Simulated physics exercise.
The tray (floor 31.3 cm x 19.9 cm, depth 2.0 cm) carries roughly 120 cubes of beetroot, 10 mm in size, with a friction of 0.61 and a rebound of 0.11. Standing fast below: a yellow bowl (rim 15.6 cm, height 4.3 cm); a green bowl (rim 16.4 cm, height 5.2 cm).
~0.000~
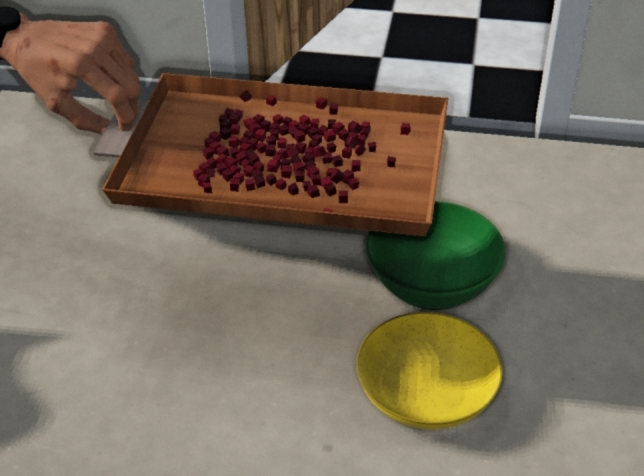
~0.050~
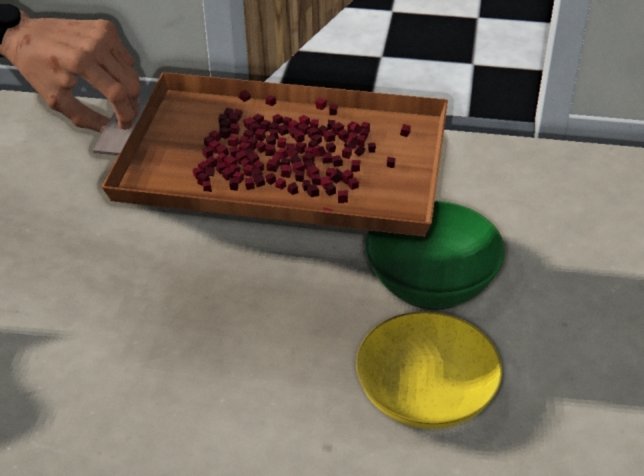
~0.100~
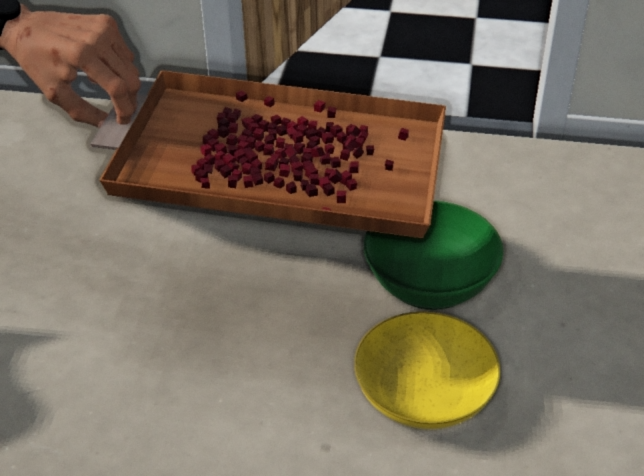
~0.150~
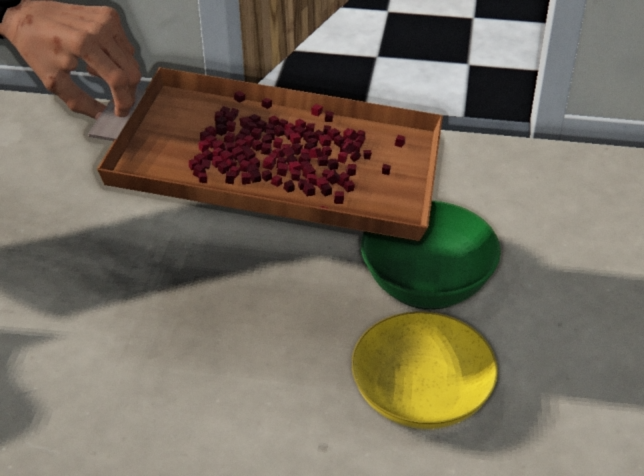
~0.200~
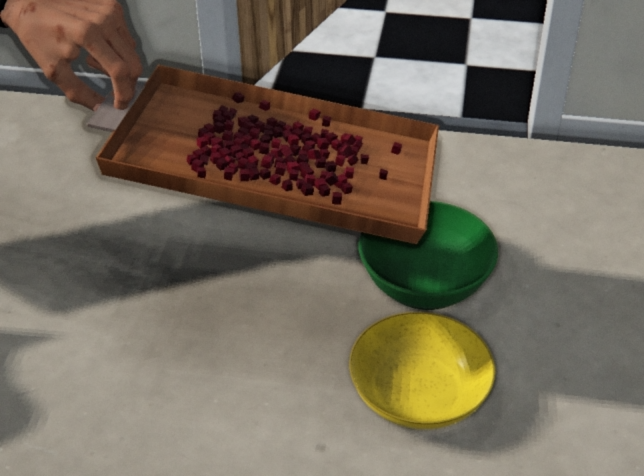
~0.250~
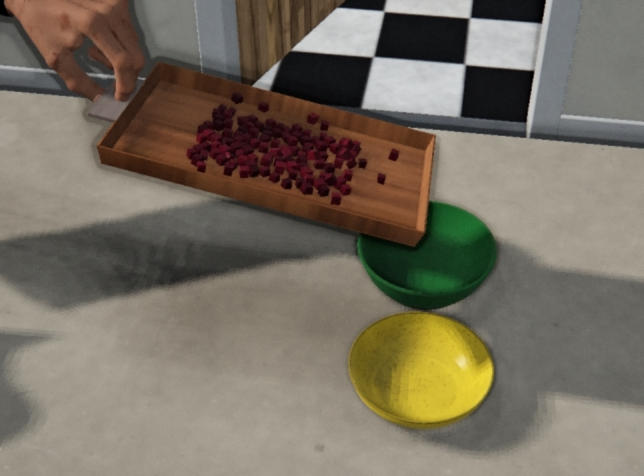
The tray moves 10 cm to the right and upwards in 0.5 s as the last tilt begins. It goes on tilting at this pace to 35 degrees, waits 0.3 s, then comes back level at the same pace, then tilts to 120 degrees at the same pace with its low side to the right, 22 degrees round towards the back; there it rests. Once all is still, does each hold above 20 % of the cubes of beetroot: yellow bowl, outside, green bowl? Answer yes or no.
Yellow bowl no, outside yes, green bowl yes.
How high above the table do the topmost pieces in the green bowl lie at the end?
Some 2.0 cm.
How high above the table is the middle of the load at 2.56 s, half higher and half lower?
Some 16 cm.
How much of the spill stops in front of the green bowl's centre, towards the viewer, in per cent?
Some 100 per cent.
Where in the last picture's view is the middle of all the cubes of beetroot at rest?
Around (404, 290).
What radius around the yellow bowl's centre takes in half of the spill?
Roughly 14 cm.
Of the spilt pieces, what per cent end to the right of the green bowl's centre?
Roughly 0 per cent.
After 1.14 s, tilt 18 degrees; tray 100 %; middle of all pieces on or above the table near (361, 147).
Then, at 1.88 s, tilt 31 degrees; tray 100 %; middle of all pieces on or above the table near (441, 143).
After 2.56 s, tilt 85 degrees; tray 95 %, green bowl 5 %; middle of all pieces on or above the table near (383, 213).
After 3.22 s, tilt 120 degrees; green bowl 50 %, yellow bowl 10 %, outside 45 %; middle of all pieces on or above the table near (393, 298).
By 3.9 s all is still; tray 0 %, green bowl 50 %, yellow bowl 10 %, outside 45 %.
